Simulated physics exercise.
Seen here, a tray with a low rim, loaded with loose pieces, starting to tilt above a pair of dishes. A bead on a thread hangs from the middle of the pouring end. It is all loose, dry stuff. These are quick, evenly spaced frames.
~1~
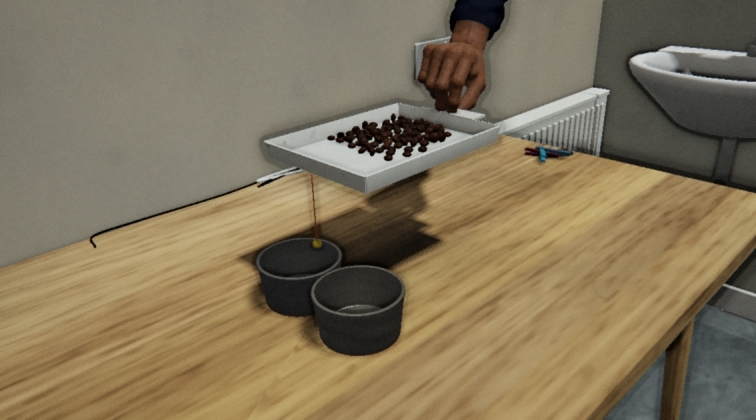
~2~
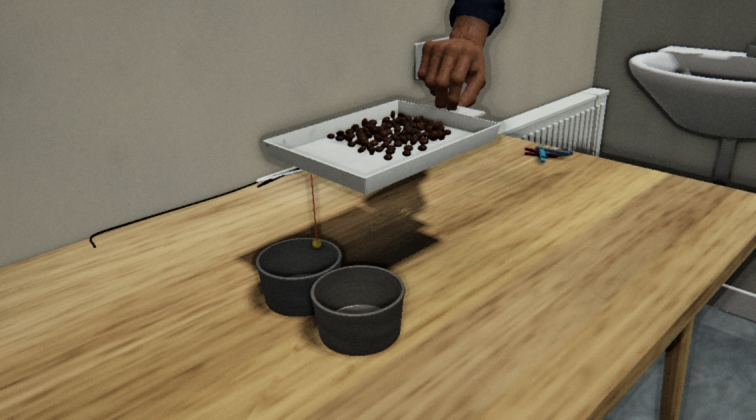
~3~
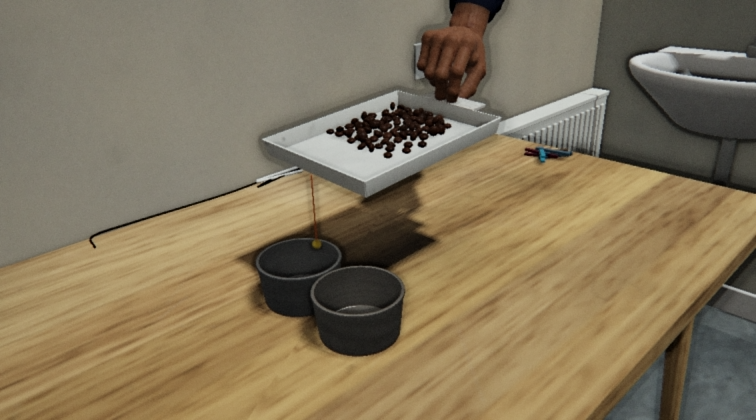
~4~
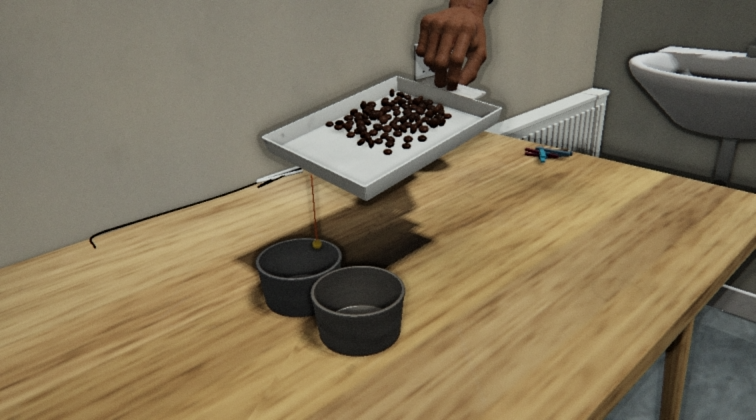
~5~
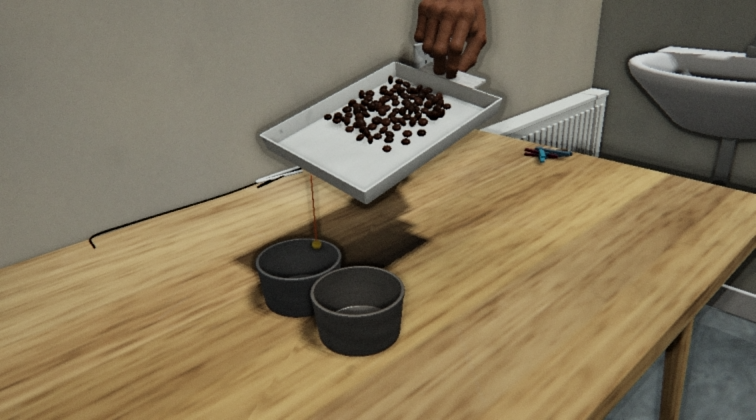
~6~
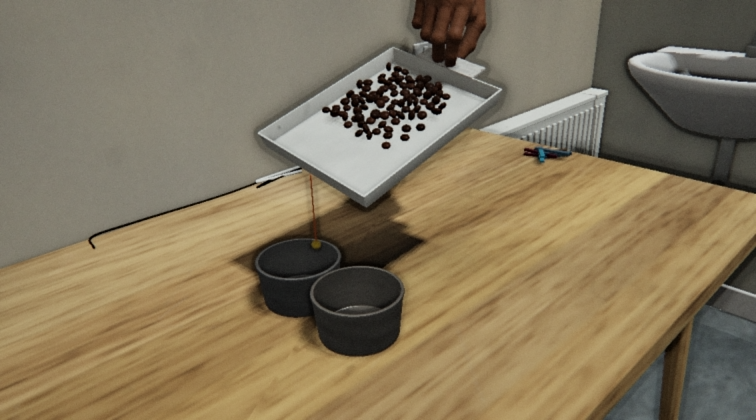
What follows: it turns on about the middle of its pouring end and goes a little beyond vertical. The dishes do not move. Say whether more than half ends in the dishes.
The two hold the larger part of the load.
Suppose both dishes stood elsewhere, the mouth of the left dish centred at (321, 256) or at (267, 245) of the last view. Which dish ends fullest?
First the dish on the right, then the right one.
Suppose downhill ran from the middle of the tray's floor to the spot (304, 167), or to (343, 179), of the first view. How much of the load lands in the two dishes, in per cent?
Near 40 % and 80 %.
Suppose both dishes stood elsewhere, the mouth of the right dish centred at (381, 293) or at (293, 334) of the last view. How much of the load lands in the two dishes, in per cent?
Roughly 80 per cent, and 0 per cent.
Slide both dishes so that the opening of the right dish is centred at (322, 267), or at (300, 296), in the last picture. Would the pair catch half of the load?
One: Below a half. Two: Under half.
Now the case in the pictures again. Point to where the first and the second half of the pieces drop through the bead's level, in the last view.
At about (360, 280), then at (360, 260).
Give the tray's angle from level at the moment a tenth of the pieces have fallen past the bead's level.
At about 75°.
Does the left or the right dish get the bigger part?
That is right.
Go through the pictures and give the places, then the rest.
Corners of the pouring end at (268, 141) and (366, 175), level; middle of the load at (398, 136), flat chocolate drops; left dish at (267, 289); right dish at (325, 325); bead on its thread at (317, 244), in the first frame.
Corners of the pouring end at (268, 140) and (365, 176), level; middle of the load at (398, 134), in the second frame.
Corners of the pouring end at (267, 139) and (365, 179), tipped barely, lowest at the right corner; middle of the load at (398, 128), in the third frame.
Corners of the pouring end at (266, 137) and (365, 184), tipped a little, lowest at the right corner; middle of the load at (397, 119), in the fourth frame.
Corners of the pouring end at (265, 134) and (365, 188), tipped clearly, lowest at the right corner; middle of the load at (396, 111), in the fifth frame.
Corners of the pouring end at (263, 132) and (364, 193), tipped clearly, lowest at the right corner; middle of the load at (395, 102); left dish at (266, 290); right dish at (324, 326), in the sixth frame.
Soon after the last picture, tray tipped steeply; nearly all on the tray; a small part in the air.
A little later, tray tipped past a quarter turn; about a third on the tray; about half in the right dish; a stray few outside both; a small part in the air.
Later still, tray tipped past a quarter turn; nearly all in the right dish; a stray few in the left dish; a small part outside both.
At rest, tray tipped past a quarter turn; nearly all in the right dish; a stray few in the left dish; a small part outside both.
